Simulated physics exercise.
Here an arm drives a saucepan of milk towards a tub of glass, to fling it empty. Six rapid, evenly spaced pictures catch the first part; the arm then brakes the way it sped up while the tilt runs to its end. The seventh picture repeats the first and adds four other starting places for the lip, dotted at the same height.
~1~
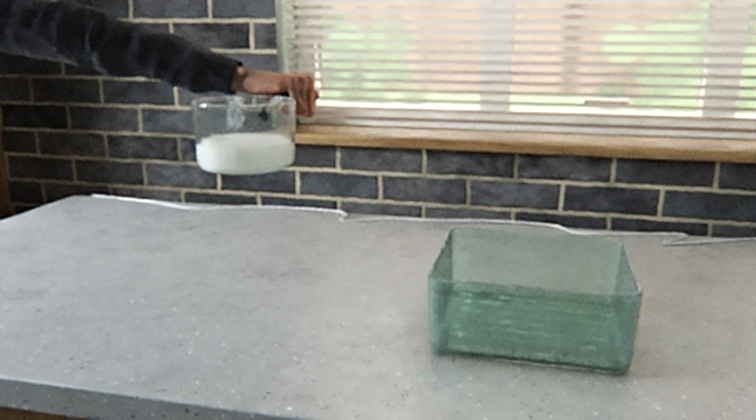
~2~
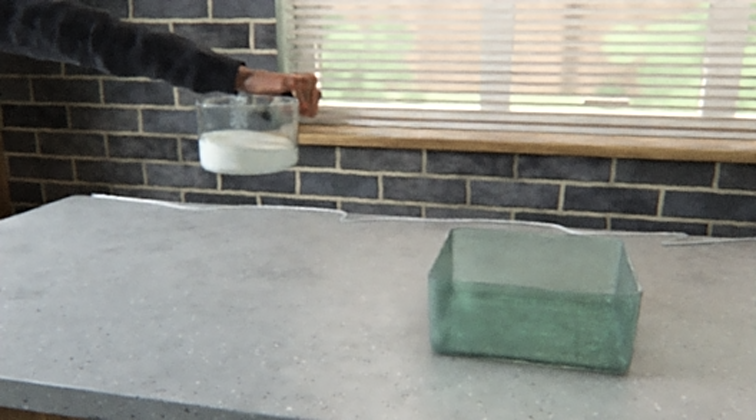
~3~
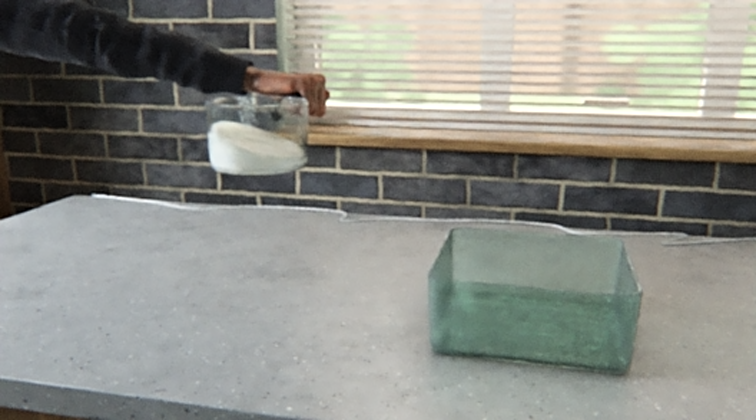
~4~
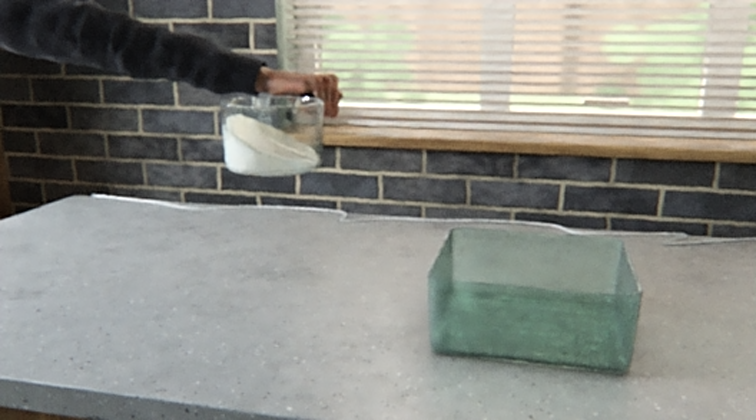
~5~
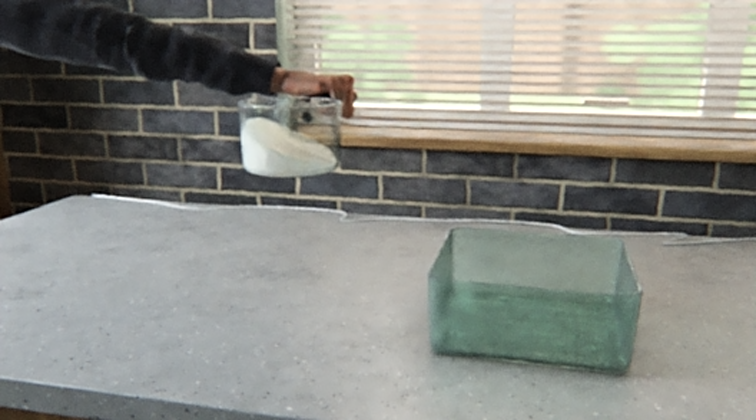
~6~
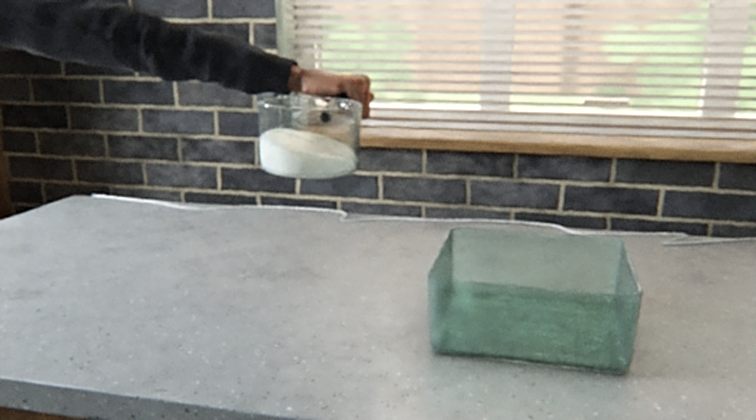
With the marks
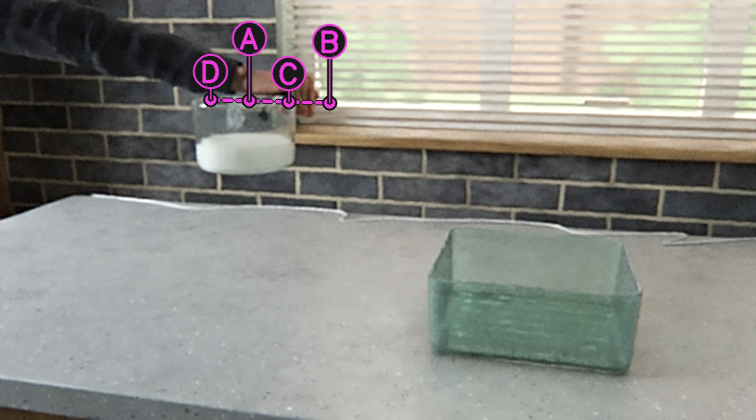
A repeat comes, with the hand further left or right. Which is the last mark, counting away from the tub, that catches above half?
B will do.
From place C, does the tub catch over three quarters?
No.
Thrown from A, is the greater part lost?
Yes, that goes wrong.
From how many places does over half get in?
One of the four.
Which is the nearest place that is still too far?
Place C.
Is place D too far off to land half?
Yes, that goes wrong.
On the marked copy, A at (249, 100); B at (329, 103); C at (288, 101); D at (210, 99).
If A is chosen, about 6 % lands in the tub, 94 % falls short.
If B is chosen, about 82 % lands in the tub, 10 % falls short and 8 % goes beside or beyond.
If C is chosen, about 30 % lands in the tub, 67 % falls short and 3 % goes beside or beyond.
If D is chosen, about 0 % lands in the tub, 100 % falls short.
